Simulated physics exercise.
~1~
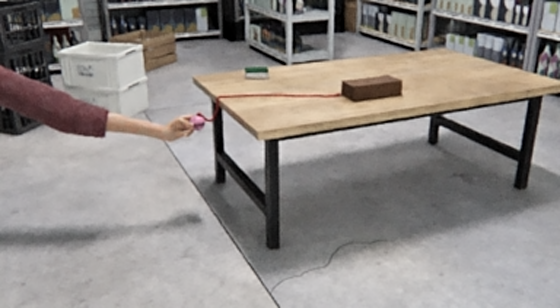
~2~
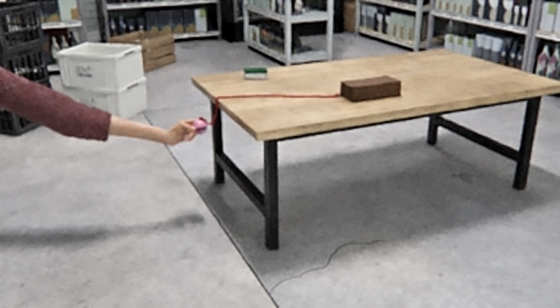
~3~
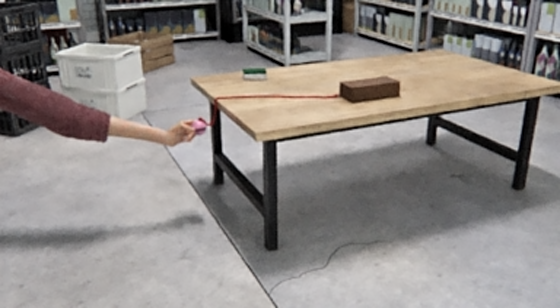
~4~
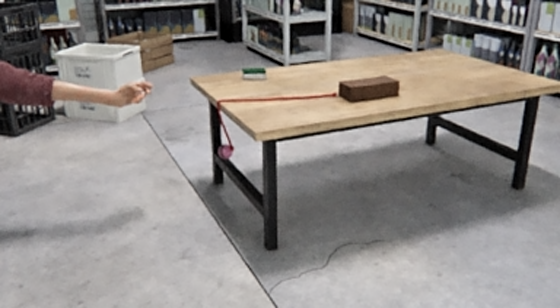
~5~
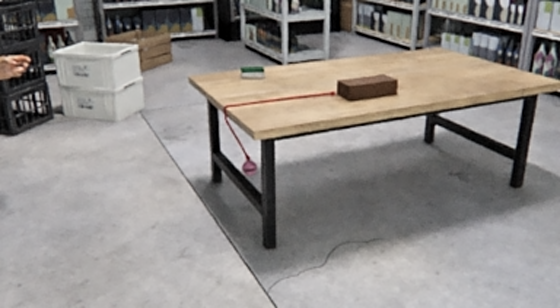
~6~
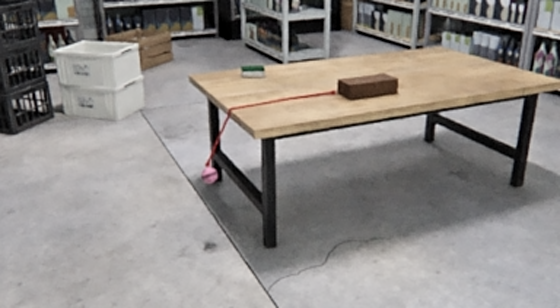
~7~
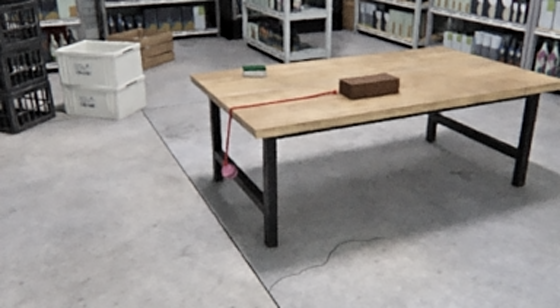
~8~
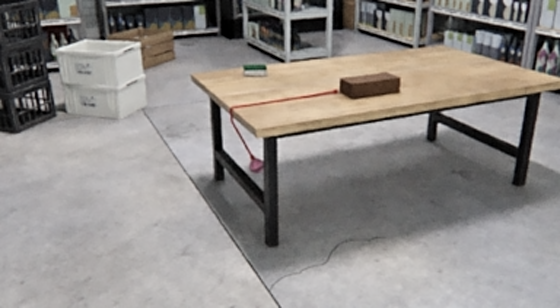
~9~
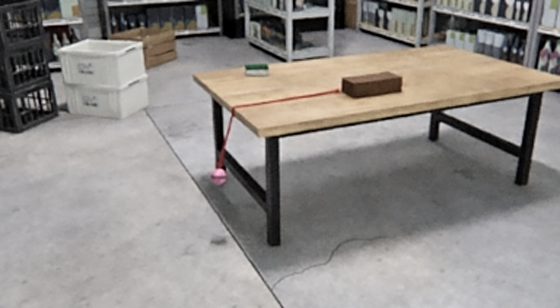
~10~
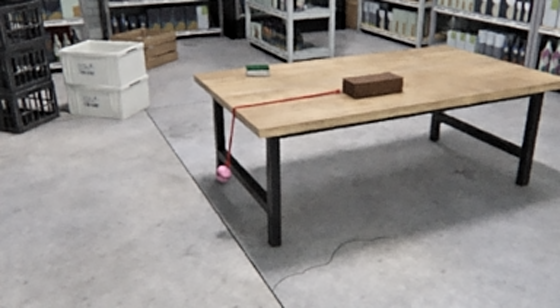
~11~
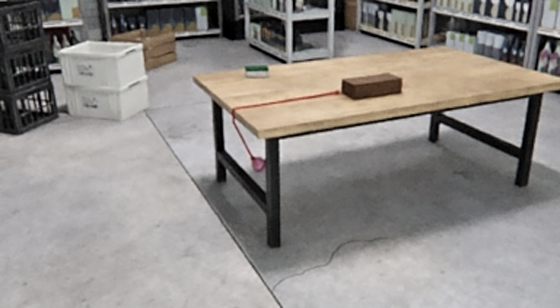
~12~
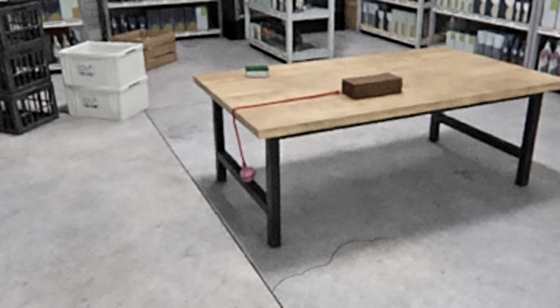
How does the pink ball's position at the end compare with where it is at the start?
At the start the pink ball is held by a hand just off the left end of the table, close to the height of the tabletop. At the end it hangs on the cord lower down and farther right, below the table's edge.
